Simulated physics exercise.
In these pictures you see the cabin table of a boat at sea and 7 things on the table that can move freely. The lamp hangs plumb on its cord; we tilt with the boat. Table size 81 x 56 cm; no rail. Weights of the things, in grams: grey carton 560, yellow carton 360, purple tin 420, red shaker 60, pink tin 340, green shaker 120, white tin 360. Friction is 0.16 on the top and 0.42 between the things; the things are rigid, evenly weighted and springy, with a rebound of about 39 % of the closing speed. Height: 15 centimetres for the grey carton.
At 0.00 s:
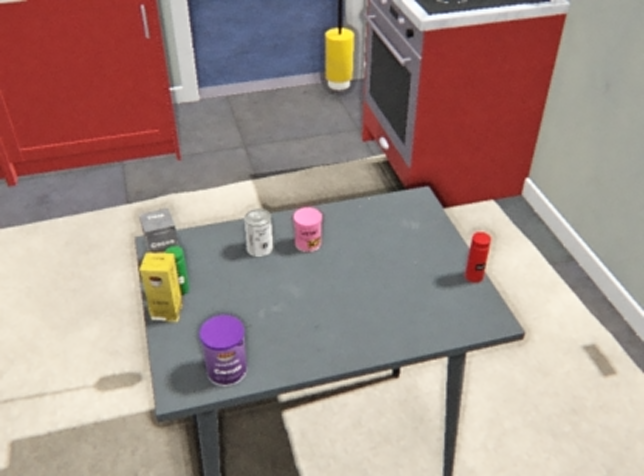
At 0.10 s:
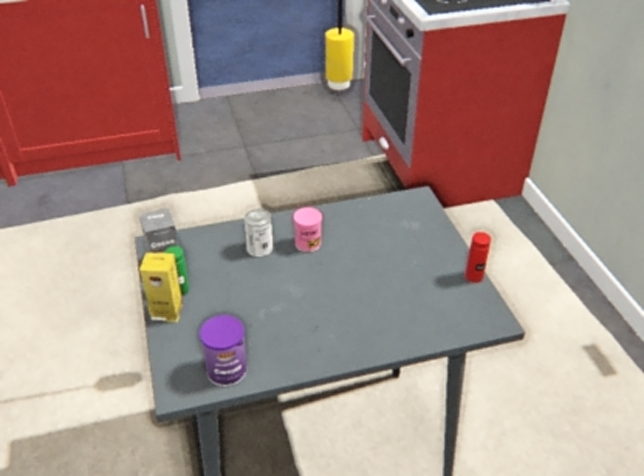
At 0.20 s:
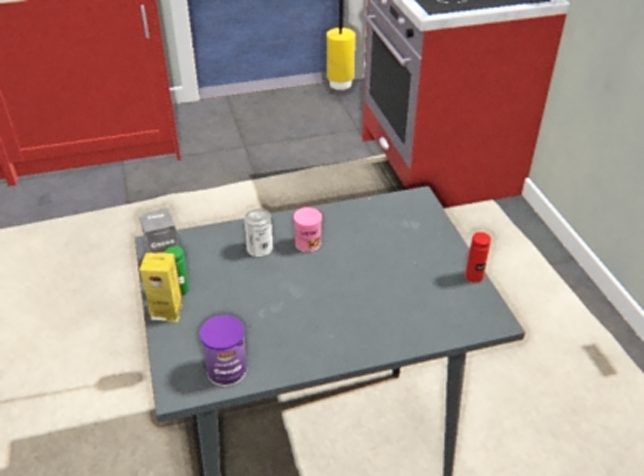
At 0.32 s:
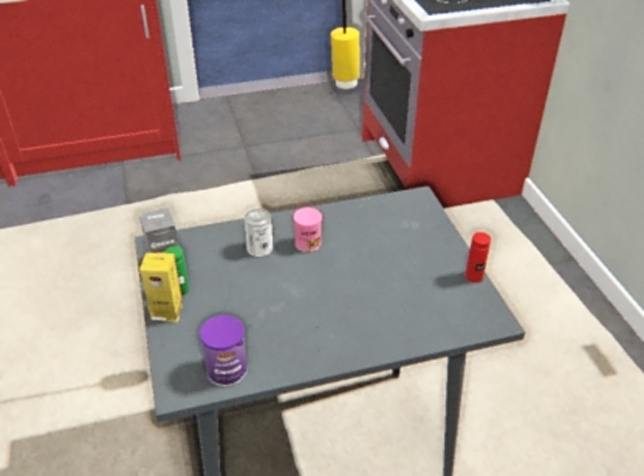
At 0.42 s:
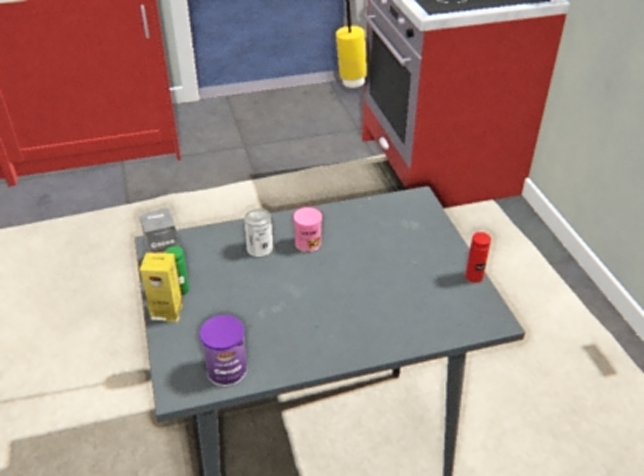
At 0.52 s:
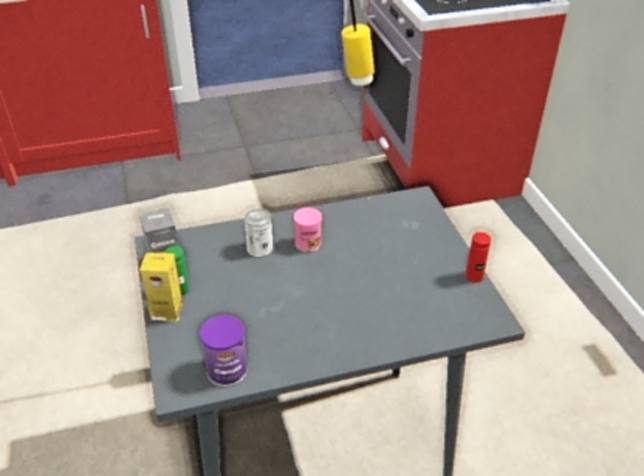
In a kitchen, a hanging yellow lamp swings slightly right while the table items stay still.
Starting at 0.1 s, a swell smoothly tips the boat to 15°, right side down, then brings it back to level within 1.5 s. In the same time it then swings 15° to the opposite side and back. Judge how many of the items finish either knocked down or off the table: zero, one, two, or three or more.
Items affected: A single one.
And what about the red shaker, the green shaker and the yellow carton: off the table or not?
Afterwards, the red shaker leaves its support, the green shaker stays on its support, and the yellow carton stays on its support.
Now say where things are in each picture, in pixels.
The first picture shows boat level; grey carton (161, 243); yellow carton (162, 288).
The second picture shows boat level; pink tin (308, 230); green shaker (177, 271).
The third picture shows boat level; white tin (259, 233); purple tin (225, 351).
The fourth picture shows boat heeled 3°, right side down; red shaker (478, 258); pink tin (308, 230).
The fifth picture shows boat heeled 6°, right side down; green shaker (177, 271); white tin (259, 233).
The sixth picture shows boat heeled 9°, right side down; grey carton (161, 243); yellow carton (162, 288).
Around 1.22 s, boat heeled 8°, right side down; red shaker now off the table; grey carton shifted 16 cm near (227, 232); yellow carton shifted 16 cm near (233, 274).
Around 2.42 s, boat heeled 15°, left side down; yellow carton shifted 22 cm near (257, 270); grey carton shifted 22 cm near (250, 227); green shaker shifted 21 cm.
Finally (3.6 s), off the table, red shaker; the other 6 still in place (within 5 cm). Final places as that camera would see them, grey carton near (162, 243), yellow carton near (161, 288).
